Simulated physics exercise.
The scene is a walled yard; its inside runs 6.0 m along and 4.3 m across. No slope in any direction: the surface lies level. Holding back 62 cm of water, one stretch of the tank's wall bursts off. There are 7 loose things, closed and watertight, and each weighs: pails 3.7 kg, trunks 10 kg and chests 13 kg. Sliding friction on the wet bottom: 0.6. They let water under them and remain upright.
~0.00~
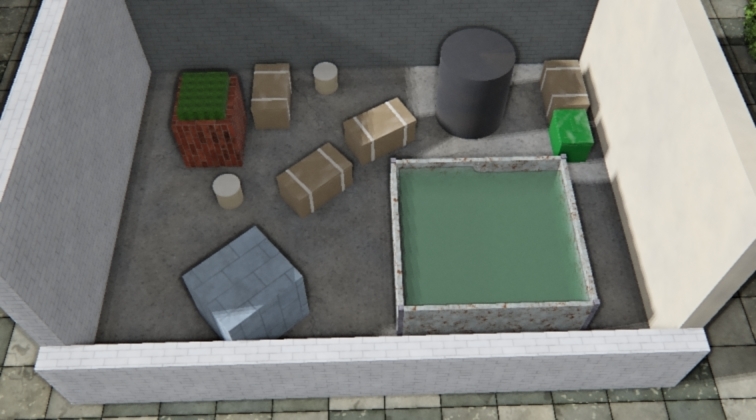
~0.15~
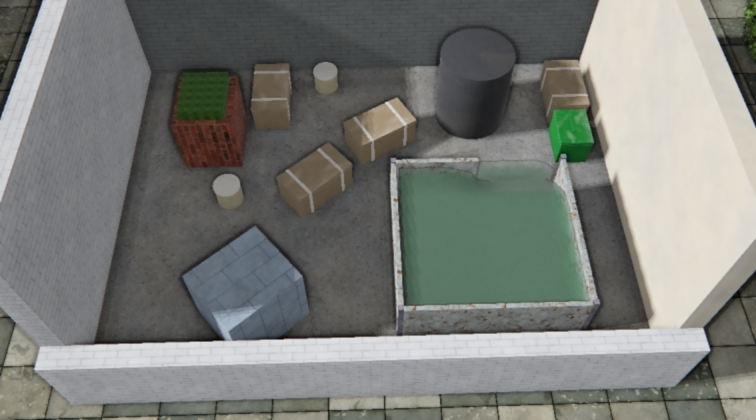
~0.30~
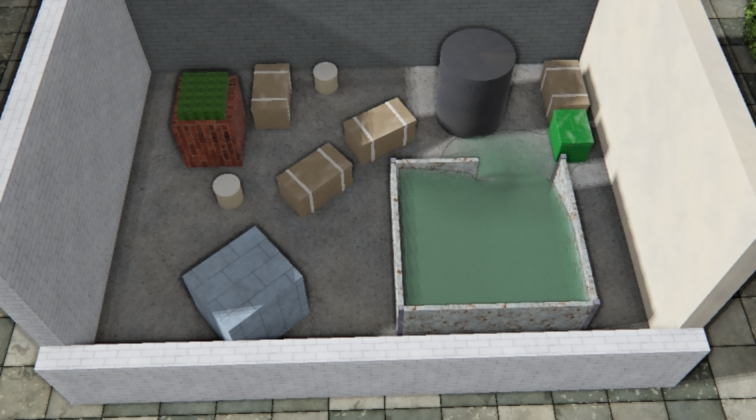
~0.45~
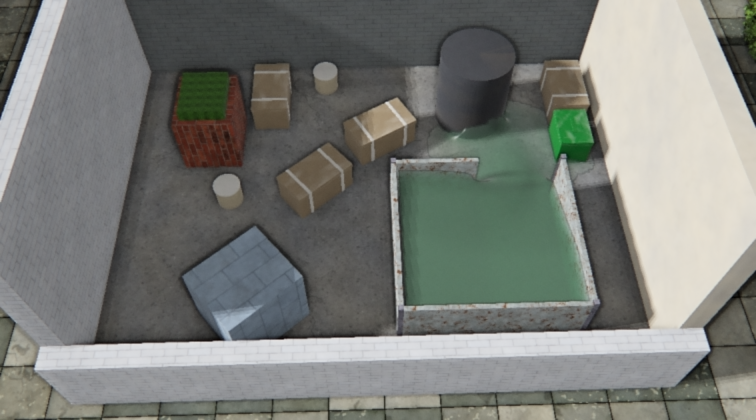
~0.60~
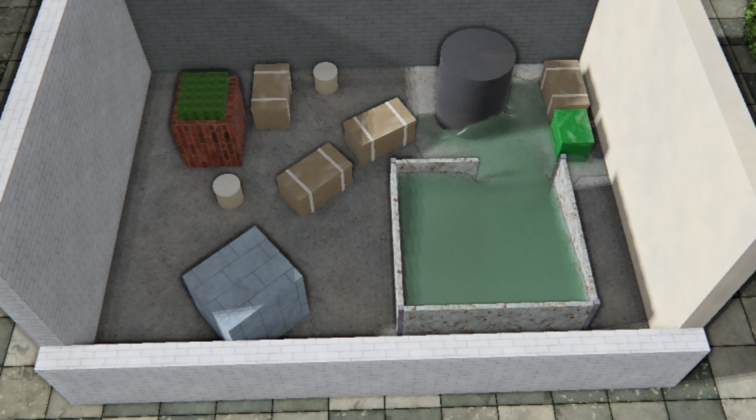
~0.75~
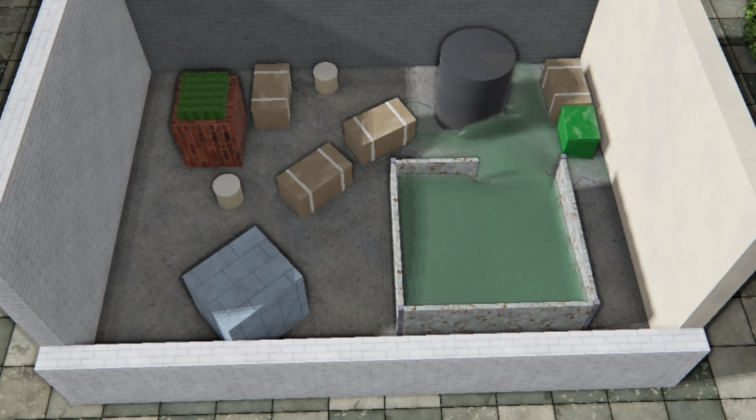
At first, a square tank of green water stands in a walled yard among boxes, a dark cylinder and a green chest. Then part of its far wall gives way and water pours through the gap, spreading around the cylinder and toward the back wall, and the green chest shifts slightly right.
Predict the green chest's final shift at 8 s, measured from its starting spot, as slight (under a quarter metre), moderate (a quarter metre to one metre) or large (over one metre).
Large.
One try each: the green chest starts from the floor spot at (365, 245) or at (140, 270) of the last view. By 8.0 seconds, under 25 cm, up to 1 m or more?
One after the other: It stays more or less still, and then it slips a moderate way.
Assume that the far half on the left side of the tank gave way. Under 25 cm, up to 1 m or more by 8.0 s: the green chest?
Under that change, the green chest keeps its spot.
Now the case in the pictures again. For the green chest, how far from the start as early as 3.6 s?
Shift by then: About 200 cm.
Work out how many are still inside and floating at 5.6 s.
At that instant the tally stands at 7.
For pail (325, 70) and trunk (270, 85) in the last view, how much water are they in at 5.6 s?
Close to 12 and 7 centimetres.
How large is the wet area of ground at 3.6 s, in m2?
Somewhere about 20 m2, give or take.
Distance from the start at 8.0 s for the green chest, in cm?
Around 250 cm from the start.
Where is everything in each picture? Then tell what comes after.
The green chest at (574, 126) rests on the ground; 3.4 m2 under water; 0 of 7 have shifted, in the first picture.
The green chest at (574, 126) rests on the ground; 4.0 m2 under water; 0 of 7 have shifted, in the second picture.
The green chest at (574, 126), on the bottom; 4.7 m2 under water; 0 of 7 have shifted, in the third picture.
The green chest at (574, 126), on the bottom; water covers 5.2 m2; 0 of 7 have shifted, in the fourth picture.
The green chest at (574, 126) rests on the ground; 5.7 m2 under water; 0 of 7 have shifted, in the fifth picture.
The green chest at (581, 122) rests on the ground, 11 cm from its start; water covers 6.4 m2; 1 of 7 have shifted, in the sixth picture.
After 1.6 s the green chest is near (593, 114), 0.3 m from its start, afloat; 2 afloat.
After 3.6 s the green chest is near (604, 250), 1.8 m from its start, afloat; 5 afloat.
After 5.6 s the green chest is near (615, 308), 2.5 m from its start, afloat; 7 afloat.
After 8.0 s the green chest is near (614, 308), 2.5 m from its start, afloat; 7 afloat.
